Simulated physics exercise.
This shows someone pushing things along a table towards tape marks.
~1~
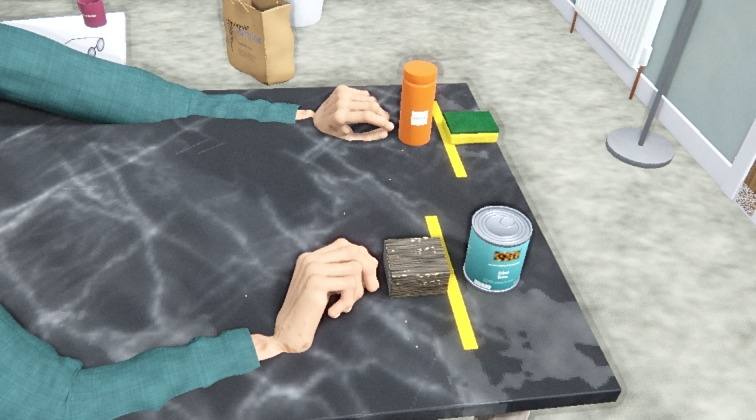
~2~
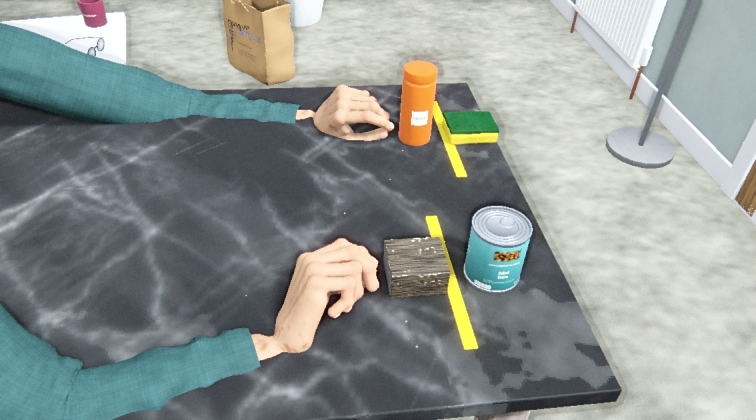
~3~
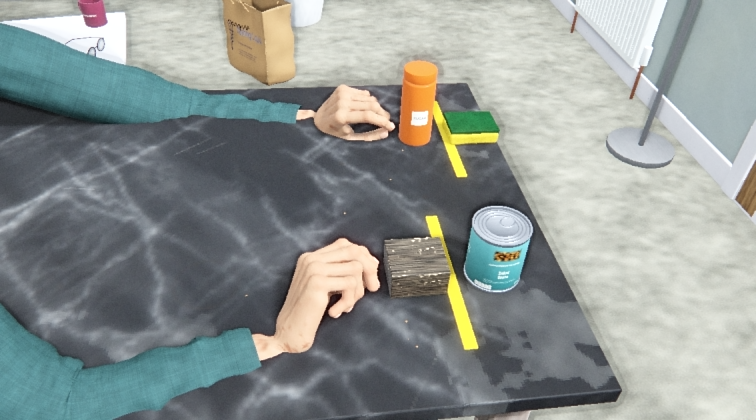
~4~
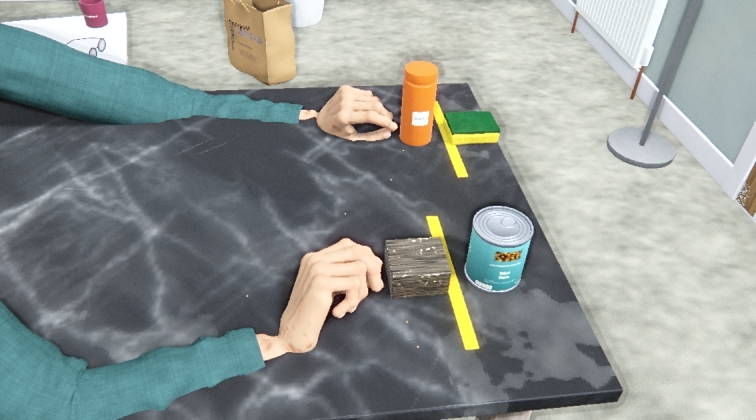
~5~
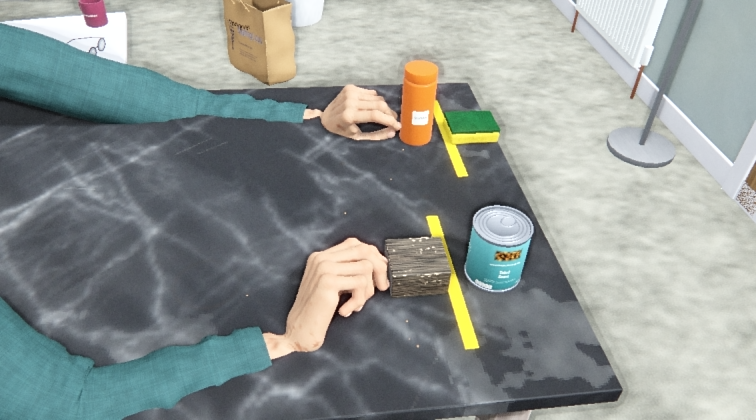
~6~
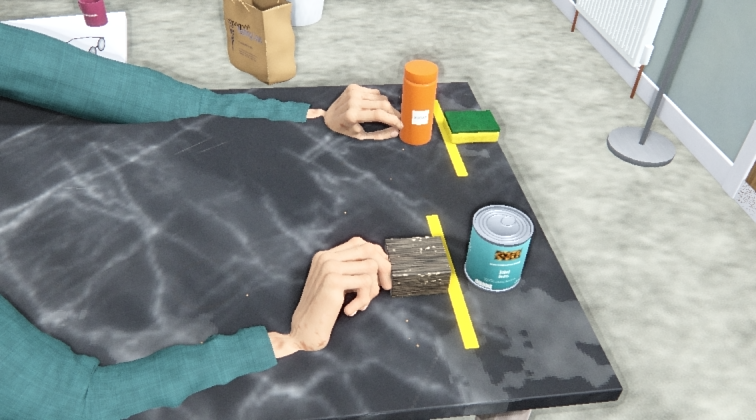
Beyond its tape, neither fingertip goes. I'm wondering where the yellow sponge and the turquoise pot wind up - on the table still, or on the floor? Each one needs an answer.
The yellow sponge winds up on the floor, the turquoise pot is still on the table.
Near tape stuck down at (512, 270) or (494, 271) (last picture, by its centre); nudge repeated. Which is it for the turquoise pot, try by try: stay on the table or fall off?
For the turquoise pot, try one: It is lost over the side; try two: It is lost over the side.
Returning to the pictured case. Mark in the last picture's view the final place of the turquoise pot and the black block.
The first ends near (543, 246), the second near (485, 261).
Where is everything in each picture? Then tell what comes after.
The first picture shows yellow sponge (470, 128); turquoise pot (497, 249); orange jar (417, 104).
The second picture shows turquoise pot (497, 250); black block (416, 267).
The third picture shows yellow sponge (470, 128); orange jar (418, 104).
The fourth picture shows turquoise pot (498, 250); black block (417, 267).
The fifth picture shows yellow sponge (471, 128); orange jar (418, 104).
The sixth picture shows yellow sponge (471, 127); turquoise pot (498, 249); black block (417, 266).
Then, 0.98 s later than the last frame, yellow sponge tilted by 52° near (508, 137); turquoise pot shifted about its own width near (543, 246).
Then, 1.20 s later than the last frame, yellow sponge dropping near (493, 276); turquoise pot shifted about its own width near (544, 246).
Then, 1.38 s later than the last frame, yellow sponge fallen near (489, 364); turquoise pot shifted about its own width near (544, 246).
When it is over, the yellow sponge falls off the table; the turquoise pot remains on top, near (544, 246).
